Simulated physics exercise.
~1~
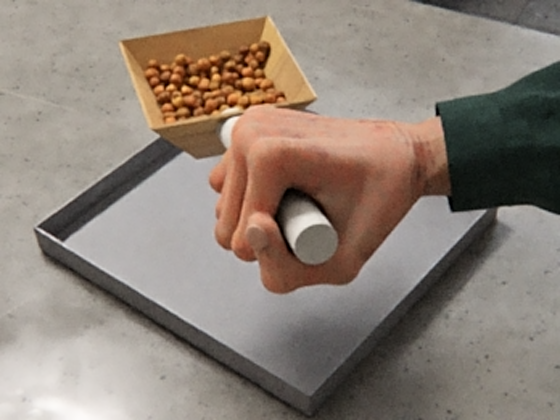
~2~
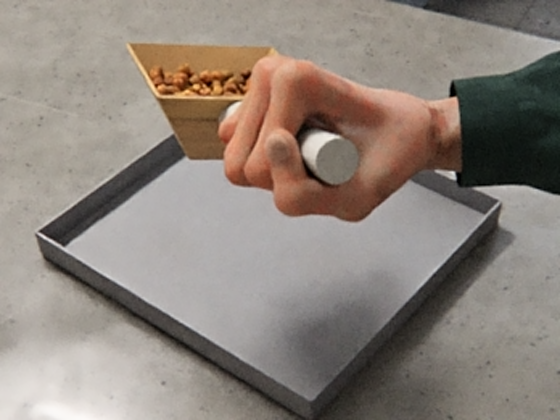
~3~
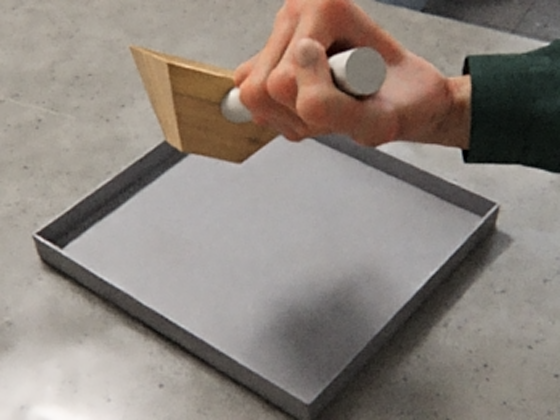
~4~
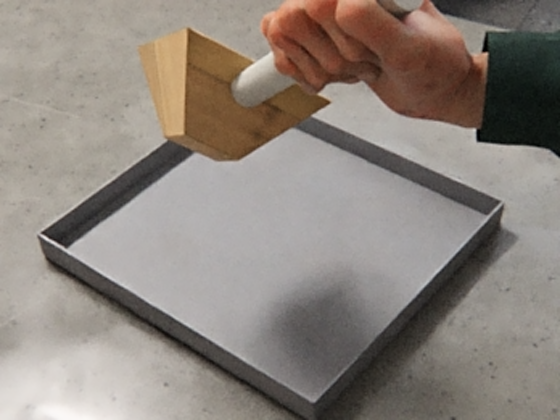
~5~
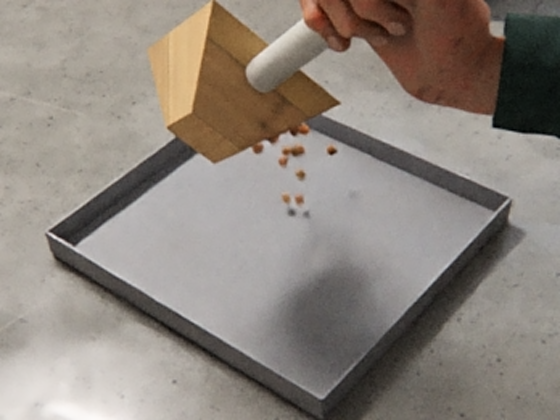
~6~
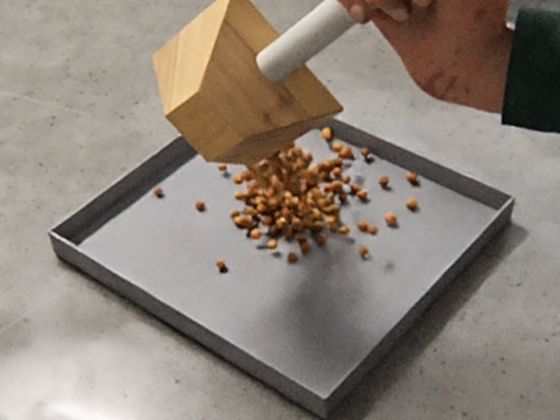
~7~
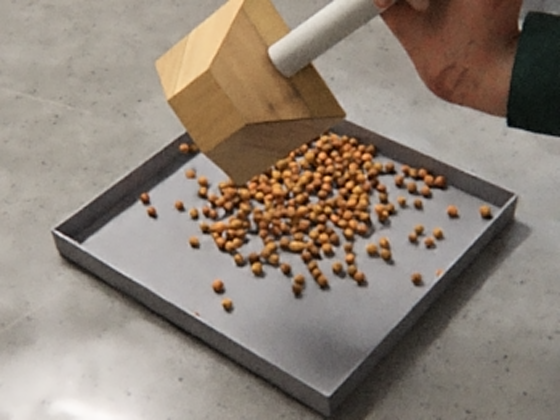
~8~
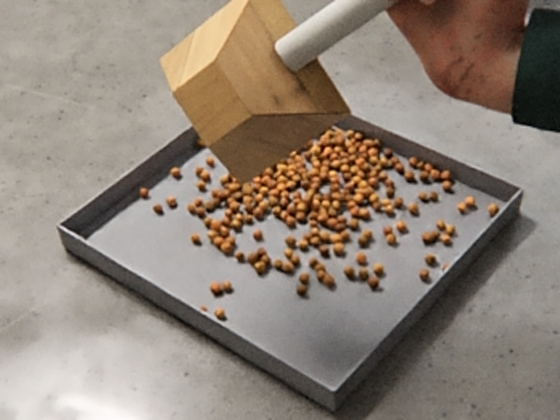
A hand in a dark green sleeve held a wooden scoop of roasted chickpeas over a shallow gray tray and steadily tipped it. A few dropped first, then many poured out, ending up scattered across the tray beneath the tilted scoop.
